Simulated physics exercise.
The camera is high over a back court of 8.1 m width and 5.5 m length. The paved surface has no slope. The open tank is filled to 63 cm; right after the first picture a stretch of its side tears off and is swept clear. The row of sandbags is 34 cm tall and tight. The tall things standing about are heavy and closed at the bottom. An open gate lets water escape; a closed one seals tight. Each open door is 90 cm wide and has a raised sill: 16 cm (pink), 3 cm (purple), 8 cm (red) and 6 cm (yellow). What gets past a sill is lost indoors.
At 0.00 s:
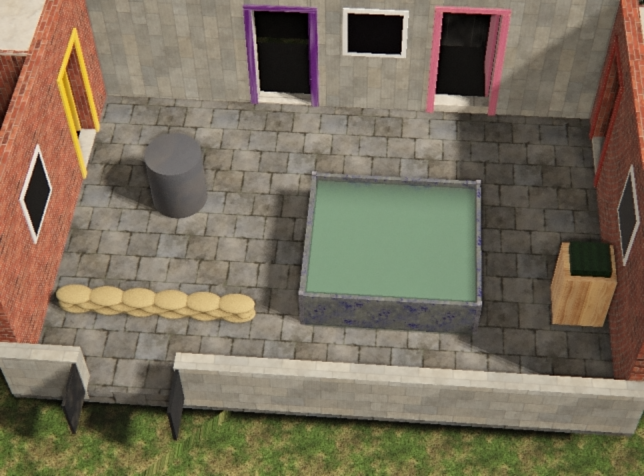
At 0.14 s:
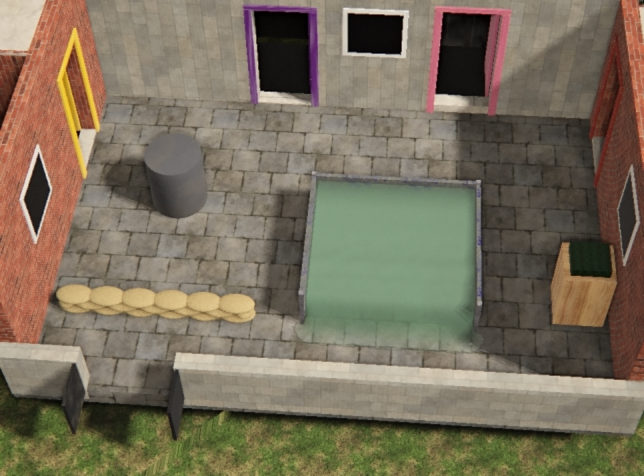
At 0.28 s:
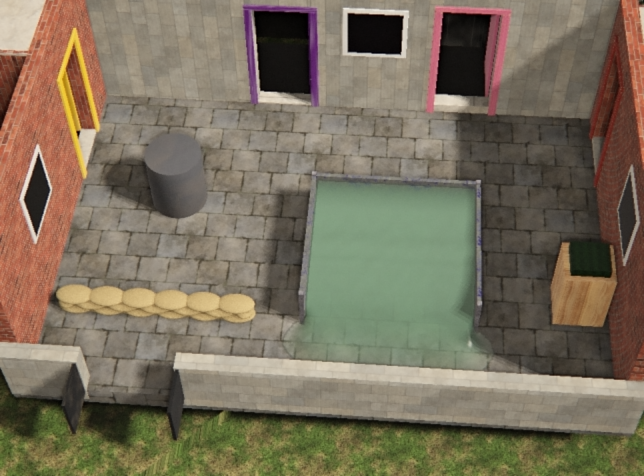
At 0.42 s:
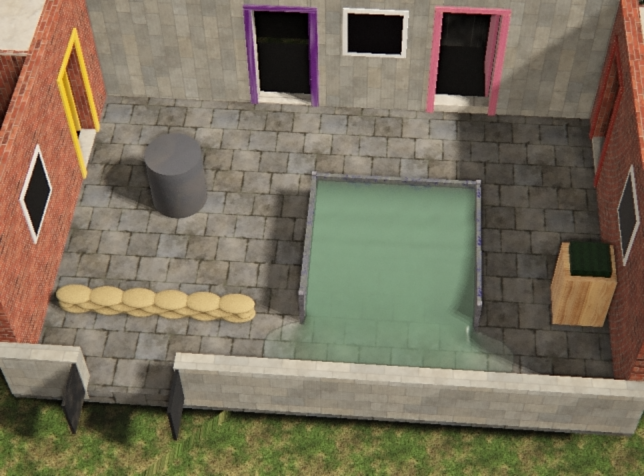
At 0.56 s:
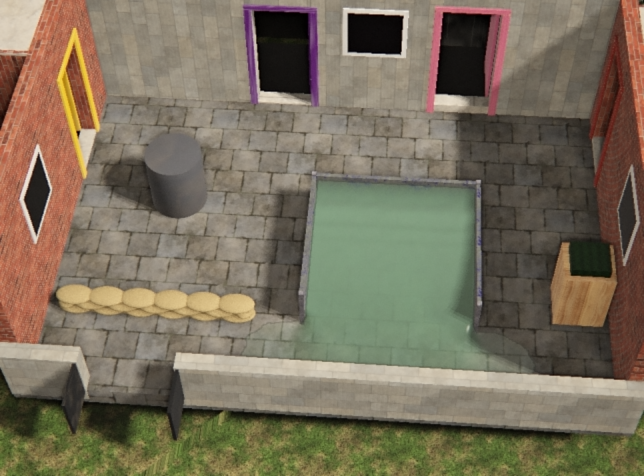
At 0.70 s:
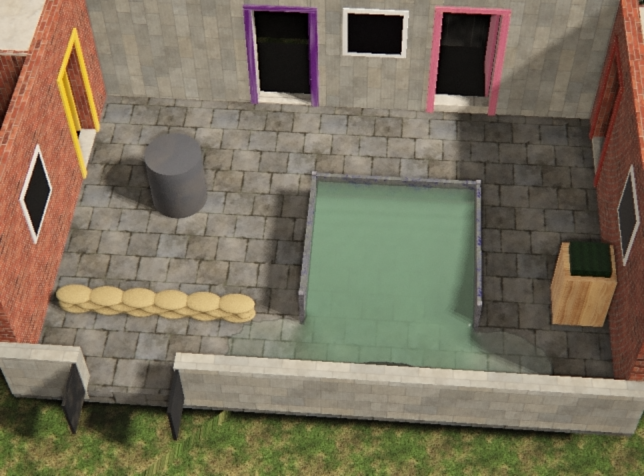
Green water pours from the open front of a tank and spreads across the grey paving.
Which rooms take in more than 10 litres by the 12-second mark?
Door by door: At the pink door it stays under the limit; at the purple door it passes the limit; at the red door it exceeds the limit; at the yellow door it stays under the limit.
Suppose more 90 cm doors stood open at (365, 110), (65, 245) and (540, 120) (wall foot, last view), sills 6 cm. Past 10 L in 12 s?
In that order: Not over, not over, past it.
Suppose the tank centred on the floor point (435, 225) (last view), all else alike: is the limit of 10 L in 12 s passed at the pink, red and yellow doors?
Then: Pink below, red below, yellow below.
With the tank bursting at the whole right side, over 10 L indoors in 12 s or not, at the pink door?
Then: Pink under.
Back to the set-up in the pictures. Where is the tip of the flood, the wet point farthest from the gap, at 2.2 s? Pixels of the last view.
At about (31, 371).
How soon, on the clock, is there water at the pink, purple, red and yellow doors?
Pink 4.5 s, purple 6.0 s, red 2.8 s, yellow 3.6 s.
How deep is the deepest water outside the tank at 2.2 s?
Up to some 48 cm.
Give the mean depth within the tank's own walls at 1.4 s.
Some 34 cm.
After 1.4 s water covers 15 % of the floor and is deepest (50 cm) near (380, 382); pink door not reached, purple door not reached, red door not reached, yellow door not reached.
After 2.2 s water covers 25 % of the floor and is deepest (48 cm) near (599, 340); pink door not reached, purple door not reached, red door not reached, yellow door not reached.
After 3.5 s water covers 40 % of the floor and is deepest (38 cm) near (80, 330); pink door not reached, purple door not reached, red door 1 cm at the sill, 0 L in, yellow door not reached.
After 7.0 s water covers 75 % of the floor and is deepest (18 cm) near (194, 326); pink door 8 cm at the sill, 0 L in, purple door 2 cm at the sill, 0 L in, red door 13 cm at the sill, 16 L in, yellow door 1 cm at the sill, 0 L in.
After 12.0 s water covers 90 % of the floor and is deepest (11 cm) near (605, 407); pink door 6 cm at the sill, 0 L in, purple door 7 cm at the sill, 22 L in, red door 6 cm at the sill, 27 L in, yellow door 3 cm at the sill, 0 L in.
